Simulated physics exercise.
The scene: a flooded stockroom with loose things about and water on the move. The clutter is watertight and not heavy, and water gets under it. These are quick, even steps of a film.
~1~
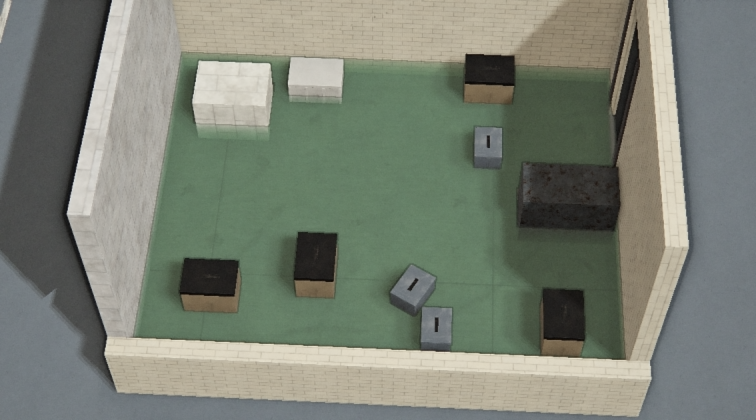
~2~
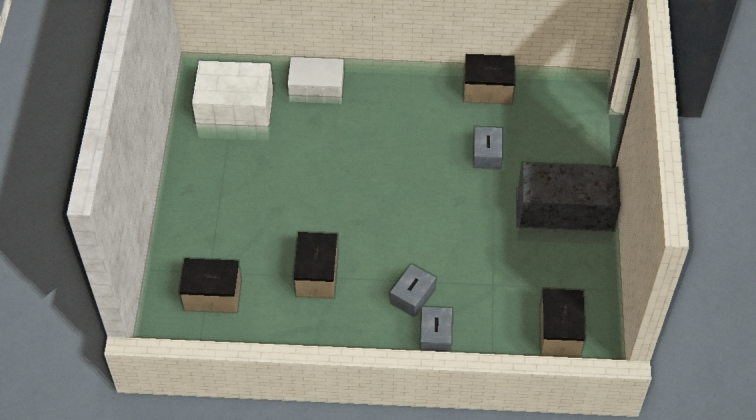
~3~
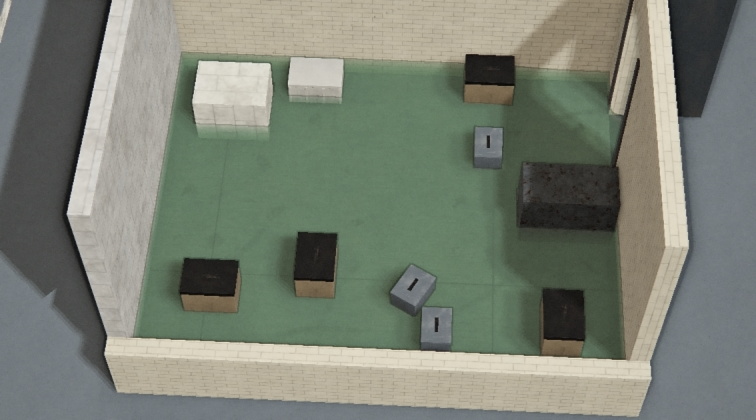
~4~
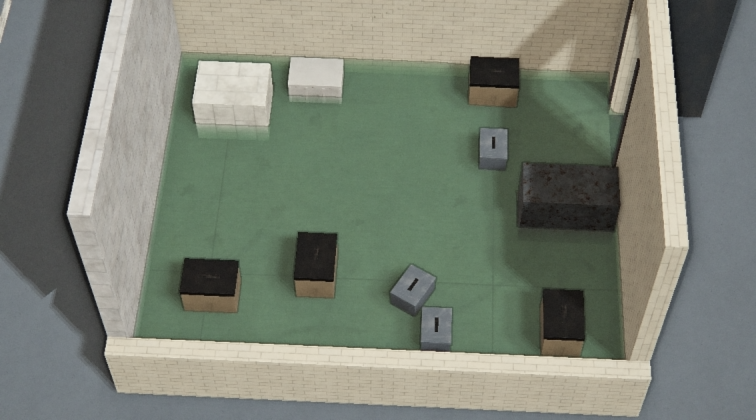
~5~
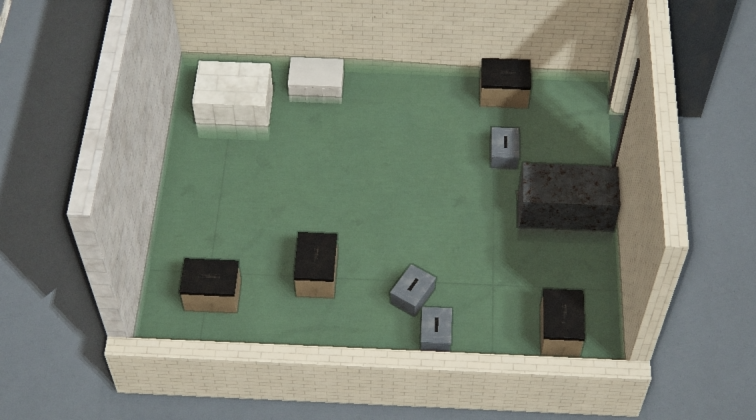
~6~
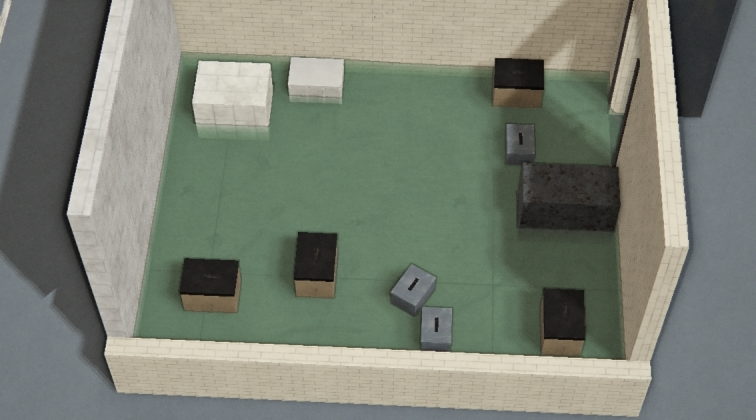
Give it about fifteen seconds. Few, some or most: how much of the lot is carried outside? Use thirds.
That comes to under a third.
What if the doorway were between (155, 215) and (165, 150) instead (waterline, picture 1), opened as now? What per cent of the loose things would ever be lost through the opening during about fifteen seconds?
About 20 per cent.
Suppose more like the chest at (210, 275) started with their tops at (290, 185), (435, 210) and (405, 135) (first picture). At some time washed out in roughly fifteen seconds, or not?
One after the other: Kept in, through, out.
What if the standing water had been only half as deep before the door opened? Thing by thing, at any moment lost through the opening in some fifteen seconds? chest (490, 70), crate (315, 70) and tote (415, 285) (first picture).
As listed: Carried outside, kept in, kept in.
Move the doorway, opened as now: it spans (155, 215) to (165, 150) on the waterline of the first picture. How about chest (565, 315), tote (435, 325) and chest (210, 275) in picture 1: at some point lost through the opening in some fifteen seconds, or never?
In that order: Stays, still in, yes.
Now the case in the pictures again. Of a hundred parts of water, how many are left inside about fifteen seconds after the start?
Some 62 per cent.
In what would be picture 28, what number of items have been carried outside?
It comes to 2.
A moment on, 0 of 8 are out; 8 afloat.
Next, 2 of 8 are out; 6 afloat.
Later, 2 of 8 are out; 6 afloat.
In the end, 2 of 8 are out; 6 afloat.
